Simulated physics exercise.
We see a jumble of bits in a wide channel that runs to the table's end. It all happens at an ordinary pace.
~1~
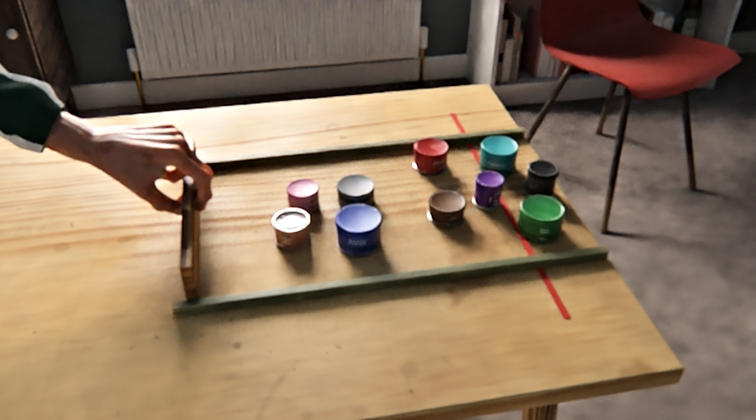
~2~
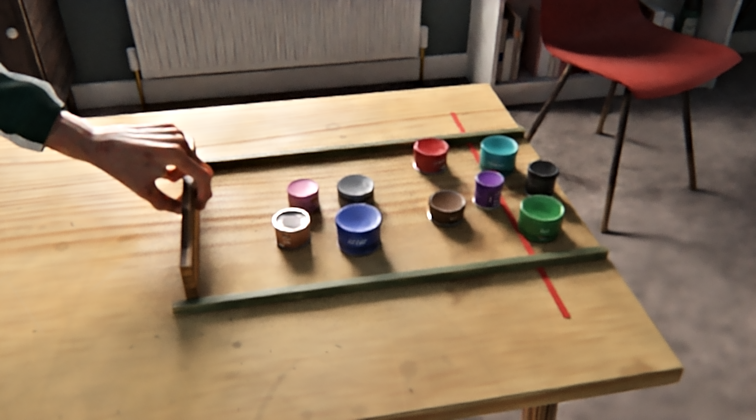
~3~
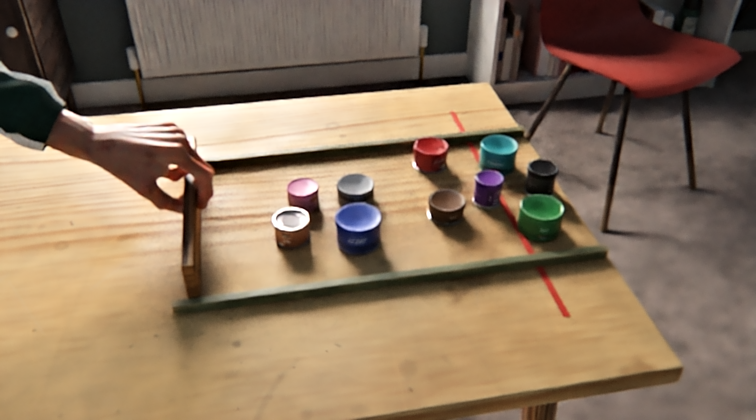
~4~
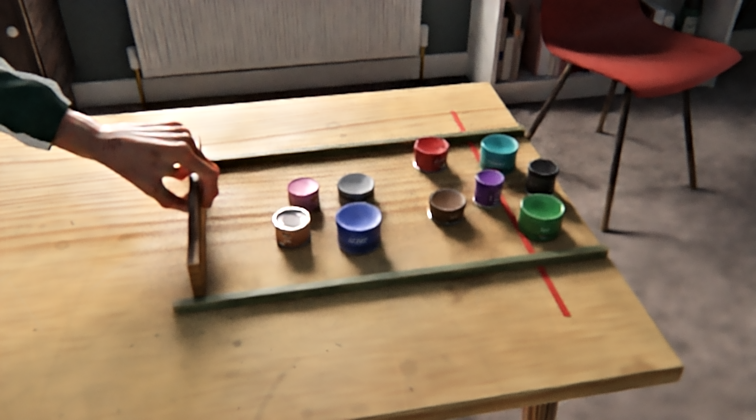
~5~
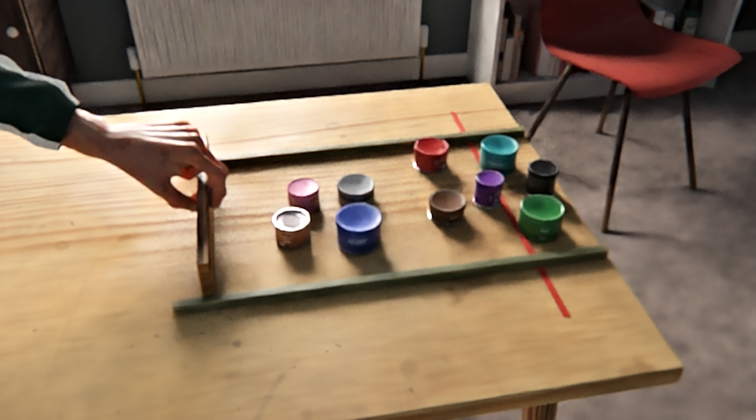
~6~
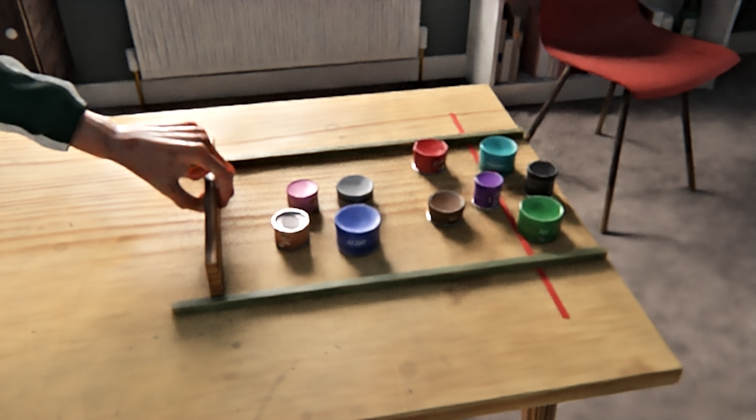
The clip opens on a wooden table where a hand holds an upright board at the left of a channel containing small colourful pots, with a red line across its right side. The hand then slides the board slightly to the right, while the pots stay where they are.
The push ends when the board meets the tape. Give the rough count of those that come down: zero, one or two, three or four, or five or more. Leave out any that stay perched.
Here the number that fall off is one or two.
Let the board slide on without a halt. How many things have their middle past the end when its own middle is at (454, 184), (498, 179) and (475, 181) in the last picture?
In that order 0, 2 and 1.
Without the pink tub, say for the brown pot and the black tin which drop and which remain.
The brown pot does not fall, the black tin is lost.
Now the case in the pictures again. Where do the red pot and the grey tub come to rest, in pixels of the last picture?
The red pot stops around (494, 149); the grey tub around (537, 178).
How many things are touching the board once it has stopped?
The number is 4.
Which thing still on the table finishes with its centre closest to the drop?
It is the green tub.
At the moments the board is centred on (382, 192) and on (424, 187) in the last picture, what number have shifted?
First 4, then 6.
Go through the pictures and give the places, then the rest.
Black tin (541, 180); green tub (541, 219); turquoise tub (498, 157); board (191, 213); tape (499, 196), in the first picture.
Green tub (541, 218); brown pot (447, 209), in the second picture.
Turquoise tub (498, 156); blue pot (358, 229), in the third picture.
Black tin (541, 179); board (197, 210), in the fourth picture.
Green tub (541, 218); red pot (431, 155), in the fifth picture.
Black tin (540, 181); green tub (540, 219); turquoise tub (498, 157); board (213, 210); tape (498, 196), in the sixth picture.
Soon after, none off yet; black tin at rest near (540, 181); green tub at rest near (540, 219); turquoise tub at rest near (498, 157).
After that, none off yet; black tin moving near (550, 179); green tub at rest near (541, 219); turquoise tub at rest near (498, 157).
In the end, the number that fall off is one or two; gone, purple tin and black tin.
